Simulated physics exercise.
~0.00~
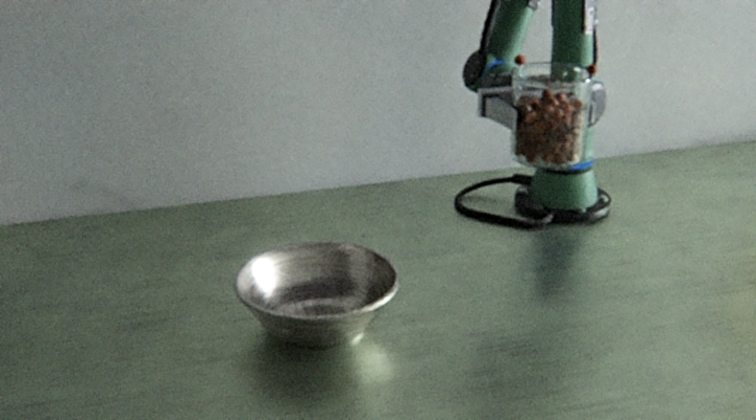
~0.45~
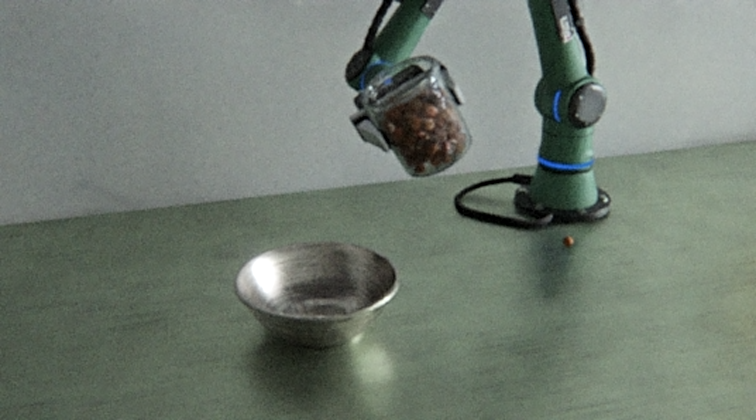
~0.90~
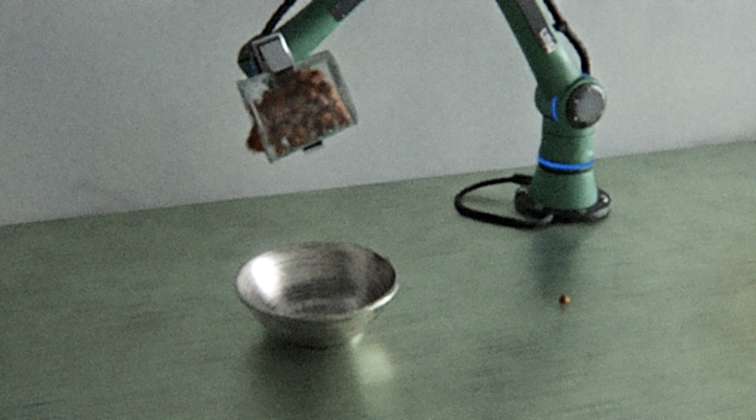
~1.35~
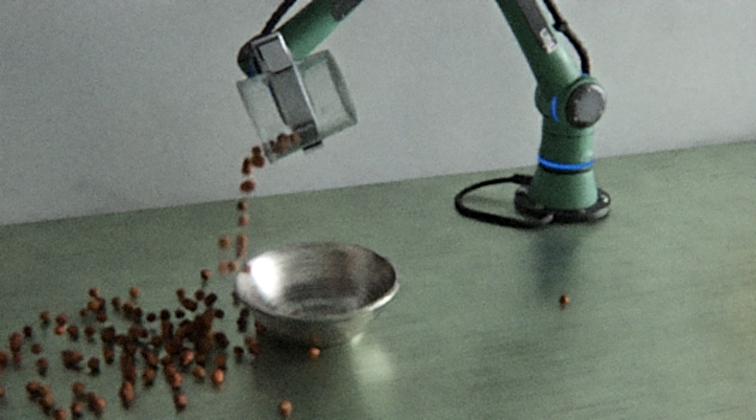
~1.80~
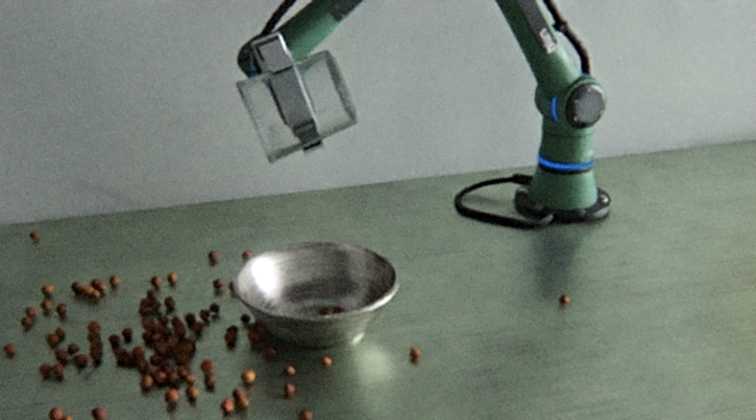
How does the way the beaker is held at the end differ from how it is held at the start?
At the start the robot arm holds the beaker upright, but at the end it holds it tipped over on its side.
A green robot arm holds a clear beaker full of brown hazelnuts at the back right of a dull green table, seen from slightly above against a plain grey wall. A shiny metal bowl stands left of centre in front. The arm swings the beaker to the left, leaning it, and one nut drops onto the table near the arm's base. It tips the beaker onto its side above the bowl, and the nuts pour down past the bowl's left edge. Most end up scattered across the table at the left, with hardly any in the bowl, while the arm holds the emptied beaker still.
